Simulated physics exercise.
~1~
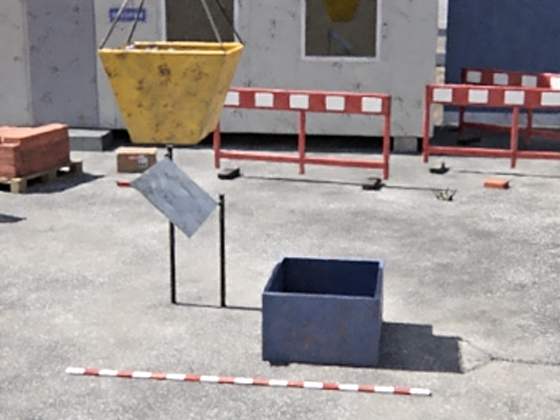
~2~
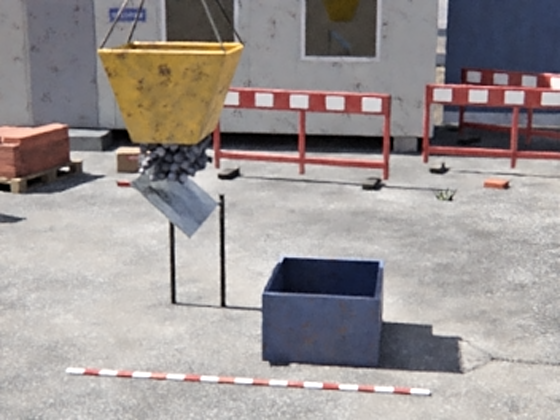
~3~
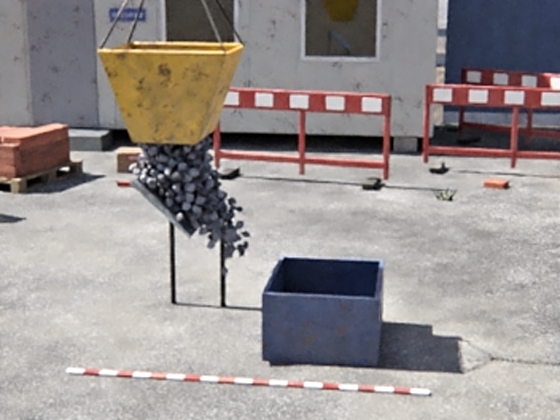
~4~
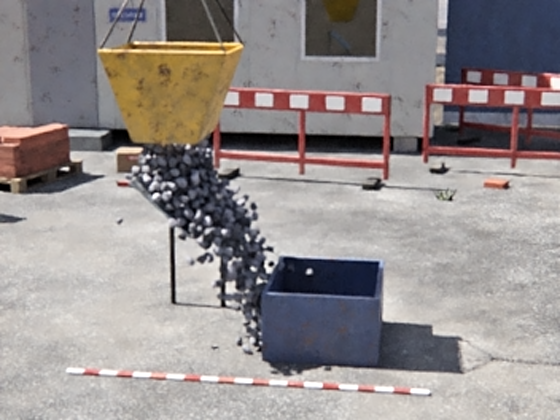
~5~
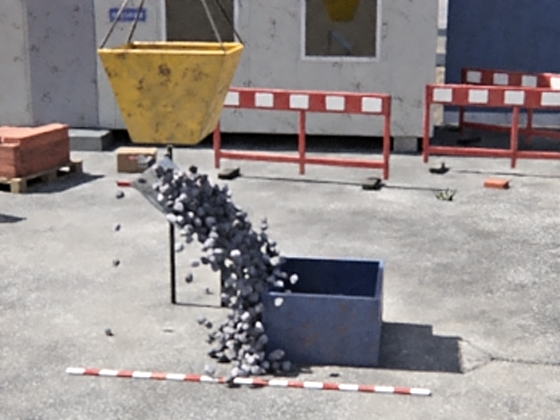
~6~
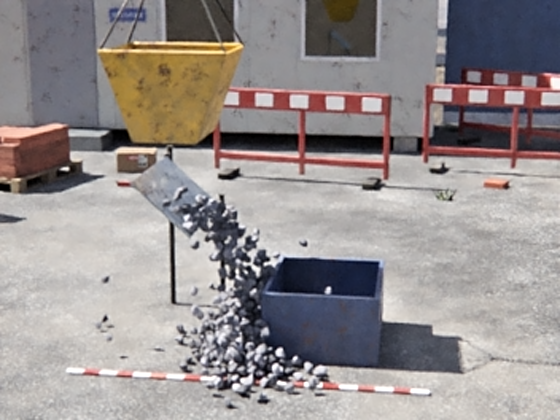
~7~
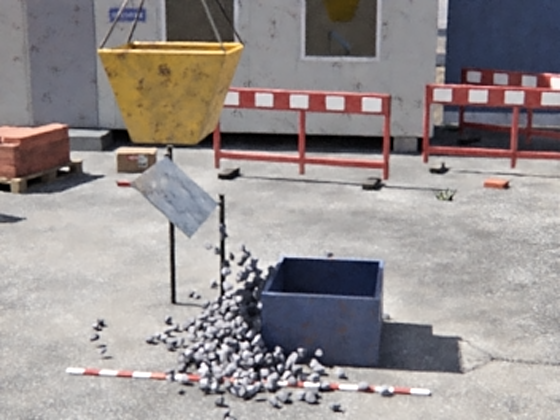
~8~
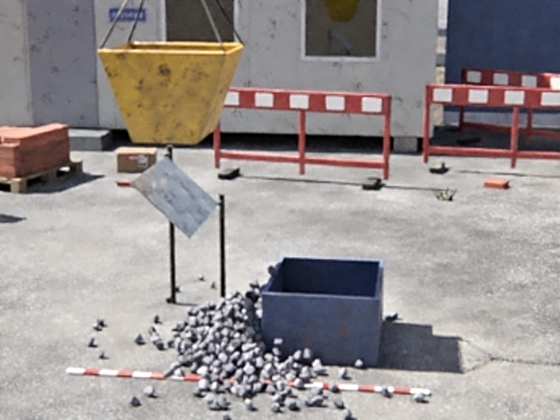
Grey stones dropped from the bottom of a hanging yellow skip, slid down a tilted steel plate and spilled to the right, but nearly all fell short of the blue bin, ending in a heap against its left side across the striped pole.
